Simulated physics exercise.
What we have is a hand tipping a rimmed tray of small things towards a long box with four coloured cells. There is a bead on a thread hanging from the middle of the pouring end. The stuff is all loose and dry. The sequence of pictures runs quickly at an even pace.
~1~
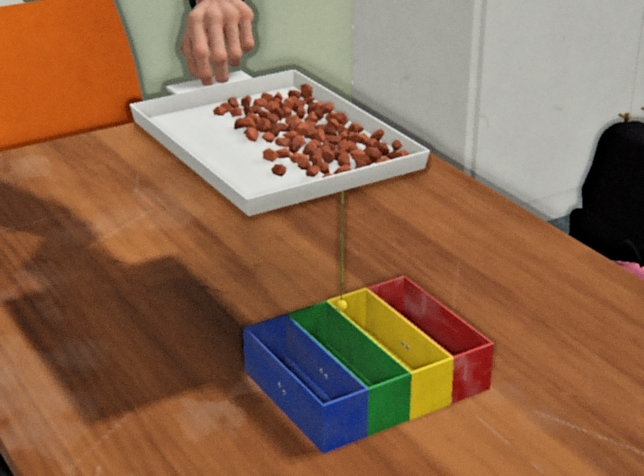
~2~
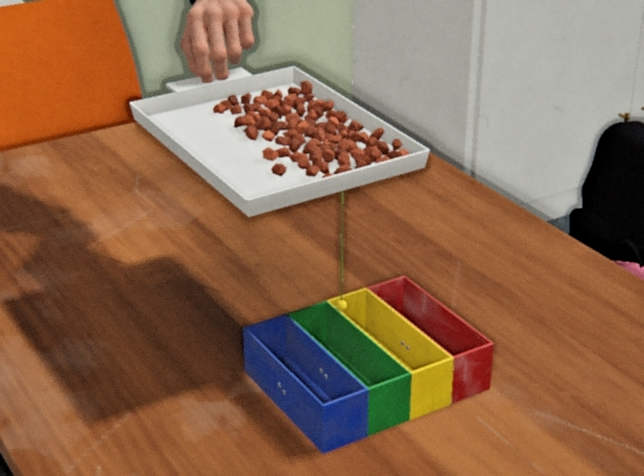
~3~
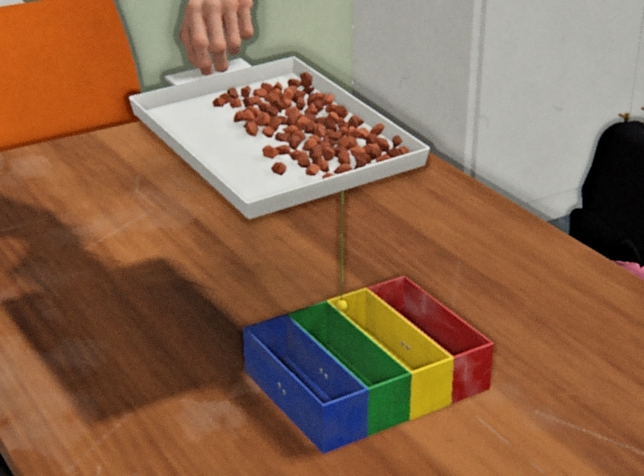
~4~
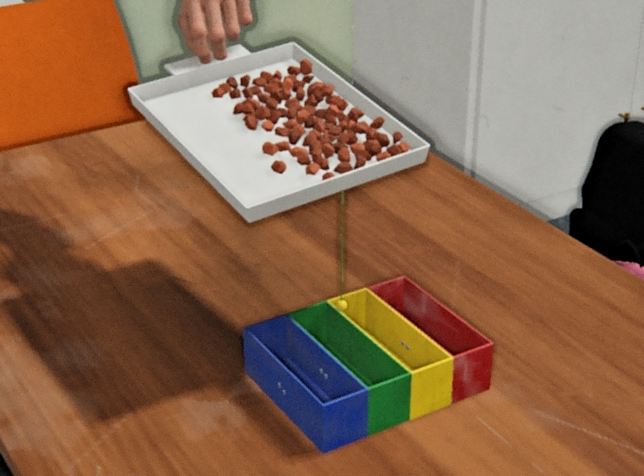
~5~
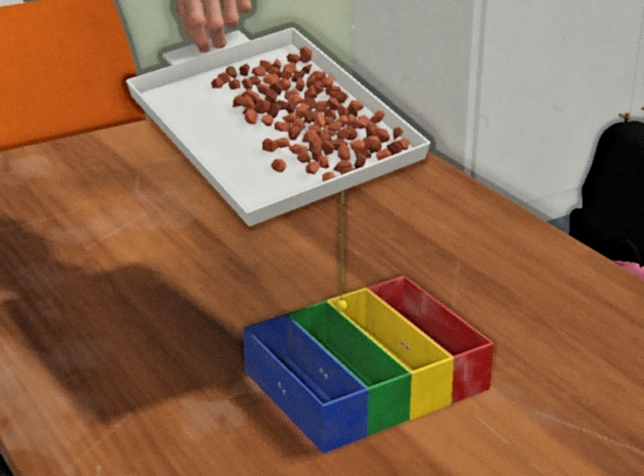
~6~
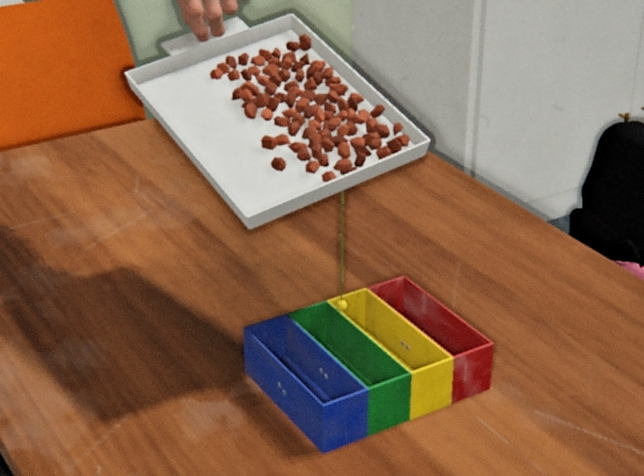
A hand slowly raised the back of a white tray of reddish-brown chunks, tilting it toward its front left corner above a box with blue, green, yellow and red cells on a wooden table.
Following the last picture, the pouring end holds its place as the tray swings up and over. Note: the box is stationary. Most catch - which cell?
Cell: Blue.
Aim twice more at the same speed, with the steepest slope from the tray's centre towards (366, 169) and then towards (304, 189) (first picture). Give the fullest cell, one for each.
In turn: Red; blue.
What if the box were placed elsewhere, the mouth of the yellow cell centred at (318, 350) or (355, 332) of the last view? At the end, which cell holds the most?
First try: The green cell. Second try: That blue cell.
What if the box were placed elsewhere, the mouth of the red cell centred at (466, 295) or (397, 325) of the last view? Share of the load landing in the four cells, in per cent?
First case 0 in a hundred, second case 90 in a hundred.
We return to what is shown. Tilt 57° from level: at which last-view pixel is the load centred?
Its middle sits at about pixel (276, 171).
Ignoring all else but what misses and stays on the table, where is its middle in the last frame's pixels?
It's centred close to pixel (212, 420).
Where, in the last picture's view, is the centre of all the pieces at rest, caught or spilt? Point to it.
Roughly at pixel (255, 399).
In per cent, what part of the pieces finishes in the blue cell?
My estimate is some 40 %.
Soon, tray tipped steeply; nearly all on the tray; a stray few falling or outside the box.
A while on, tray tipped right over; about two thirds on the tray; a small part in the blue cell; about a quarter falling or outside the box.
Towards the end, tray tipped past a quarter turn; about a third in the blue cell; a stray few in the green cell; a stray few in the yellow cell; about two thirds falling or outside the box.
Finally, tray tipped past a quarter turn; about a third in the blue cell; a stray few in the green cell; a stray few in the yellow cell; none in the red cell; about two thirds outside the box.
